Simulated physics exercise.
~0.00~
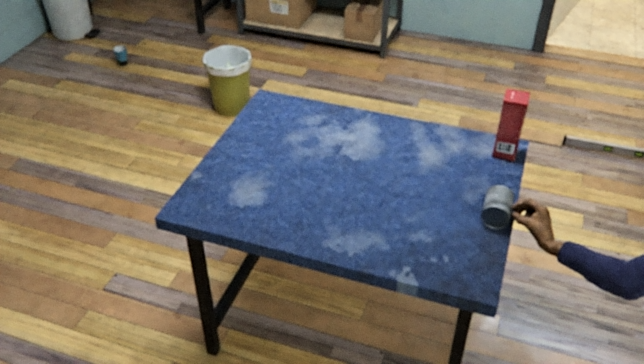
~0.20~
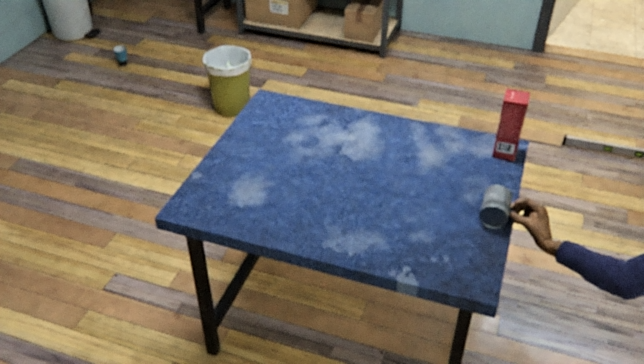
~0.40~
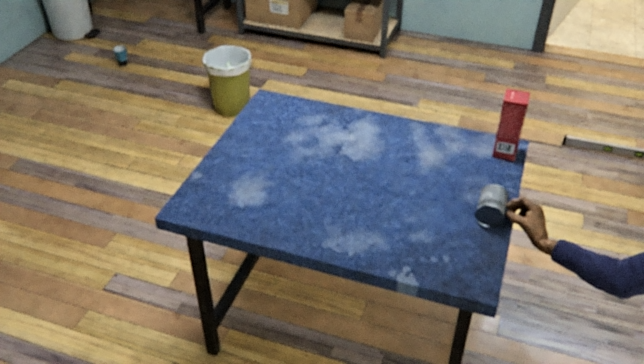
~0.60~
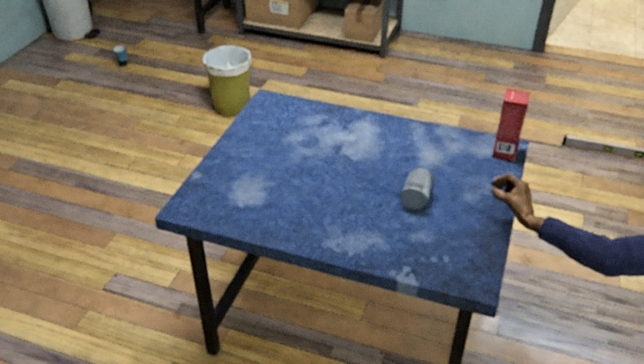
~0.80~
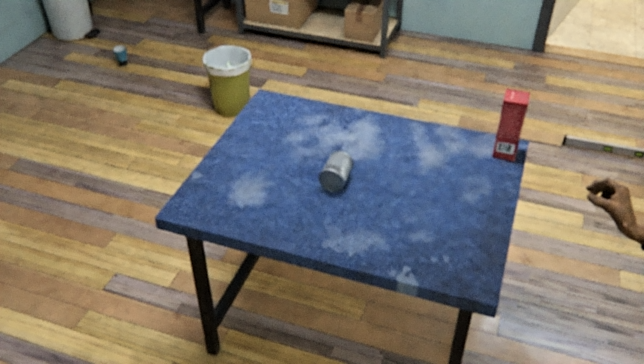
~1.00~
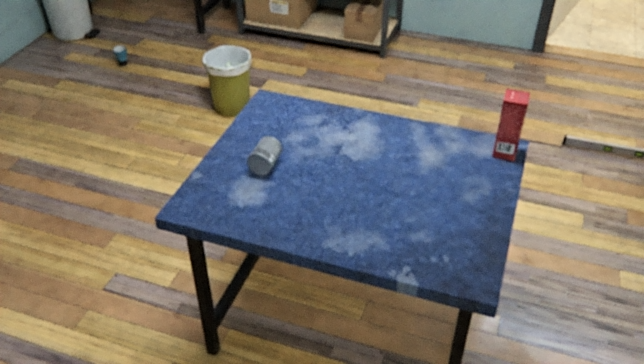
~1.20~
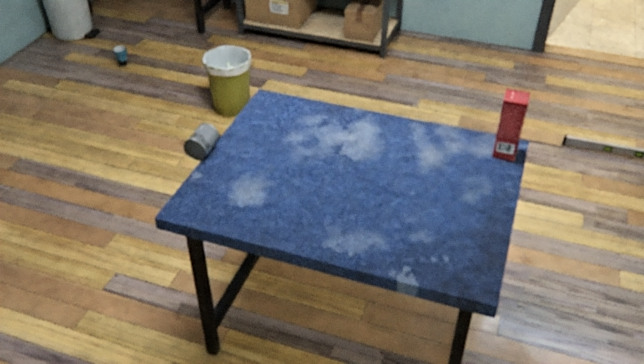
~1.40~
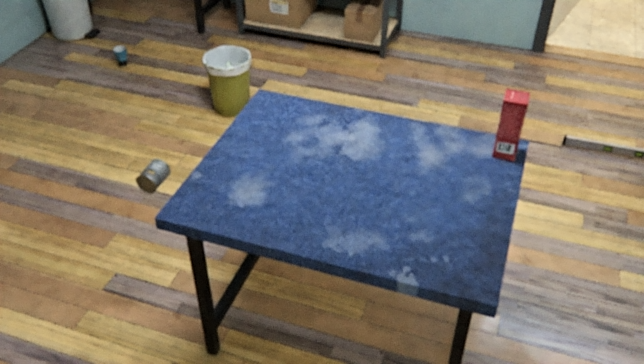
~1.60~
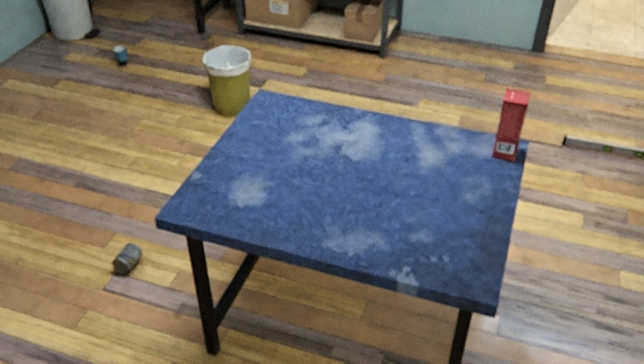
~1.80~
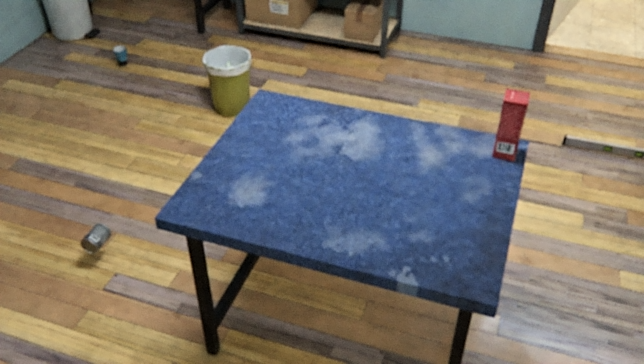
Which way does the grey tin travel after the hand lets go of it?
The grey tin travels to the left, crossing the blue table top away from the hand.
A hand reaches in from the right and holds a grey tin lying on its side near the right edge of a blue table with pale patches, seen from above in a room with a wooden plank floor. A red carton stands at the table's right corner, and a yellow bin with a white liner sits behind. The hand nudges the tin, lets go and draws back out of view. The tin travels left across the table top and goes over the left edge. It drops to the floor, then ends a little farther left, off the table, while the carton stays standing.
